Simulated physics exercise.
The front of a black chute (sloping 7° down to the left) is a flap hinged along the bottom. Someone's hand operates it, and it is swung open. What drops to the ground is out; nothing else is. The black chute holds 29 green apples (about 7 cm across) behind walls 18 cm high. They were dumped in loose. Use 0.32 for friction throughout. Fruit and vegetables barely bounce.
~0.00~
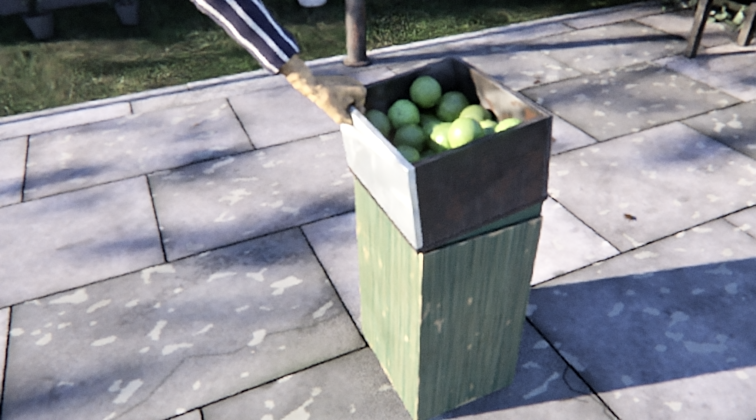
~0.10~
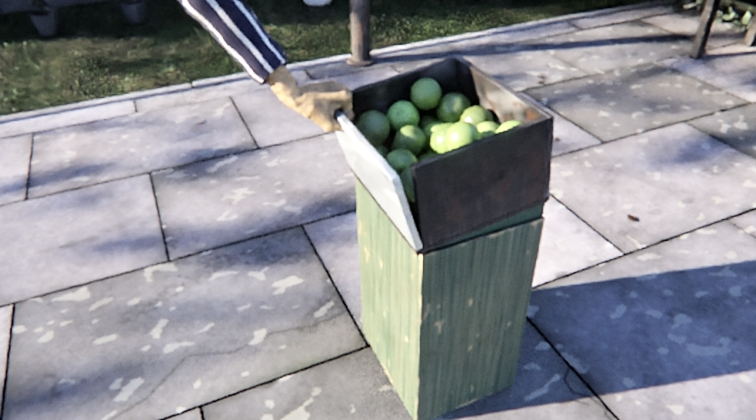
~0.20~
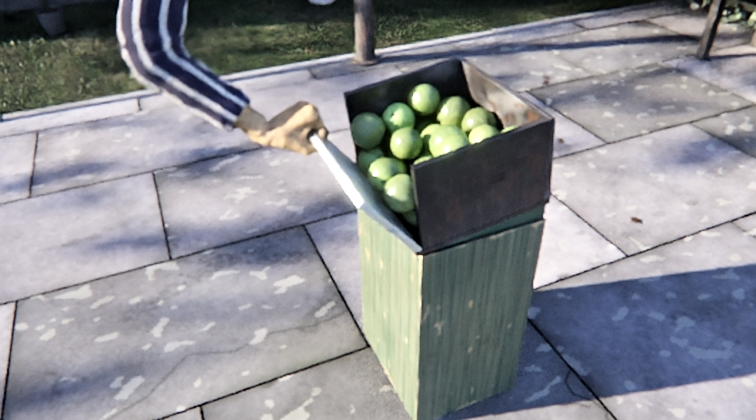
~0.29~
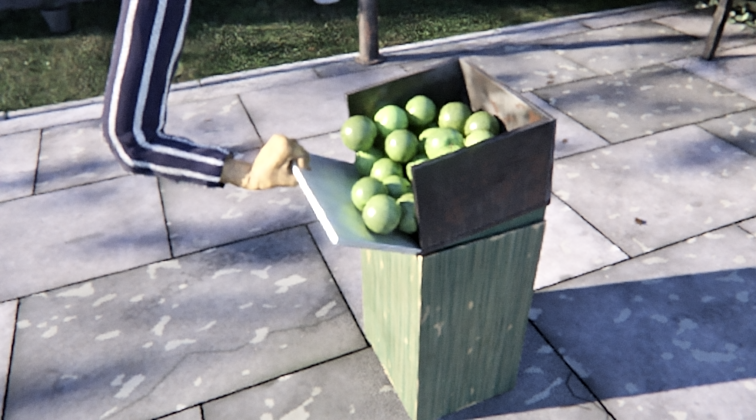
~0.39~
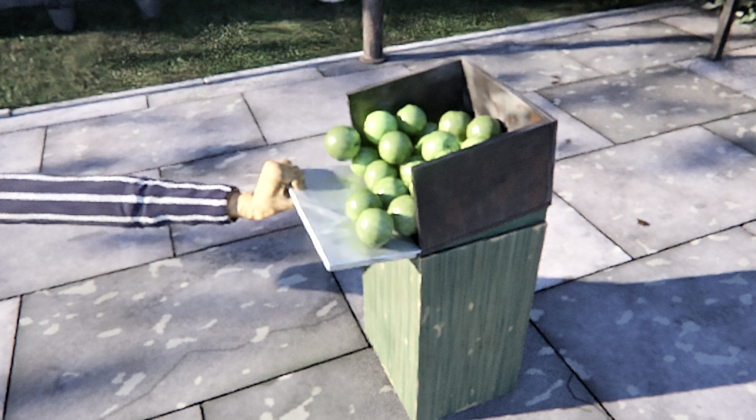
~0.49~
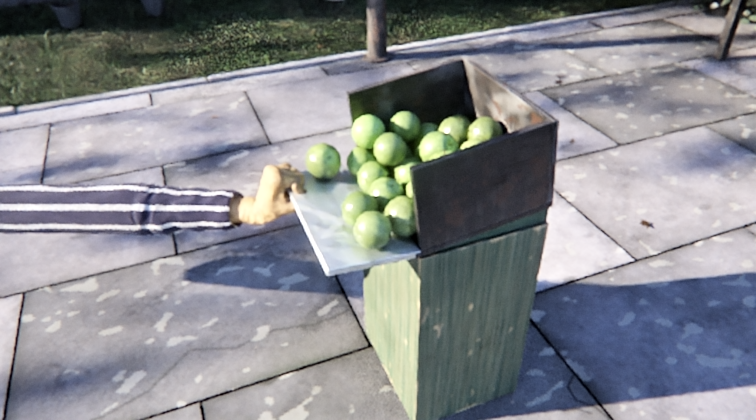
A gloved hand swings down the front flap of a black chute, and green apples roll onto it.
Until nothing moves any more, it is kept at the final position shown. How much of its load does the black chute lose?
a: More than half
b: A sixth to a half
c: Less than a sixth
c.
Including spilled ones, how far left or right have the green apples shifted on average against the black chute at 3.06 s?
Roughly 6 cm to the left of where they started, on average.
After 0.90 s, black chute 29 in, 0 out.
After 1.41 s, black chute 29 in, 0 out.
After 2.13 s, black chute 29 in, 0 out.
Final count (at 3.06 s), black chute 29 in, 0 out. Asked share, 0 of 29, 0 per cent.
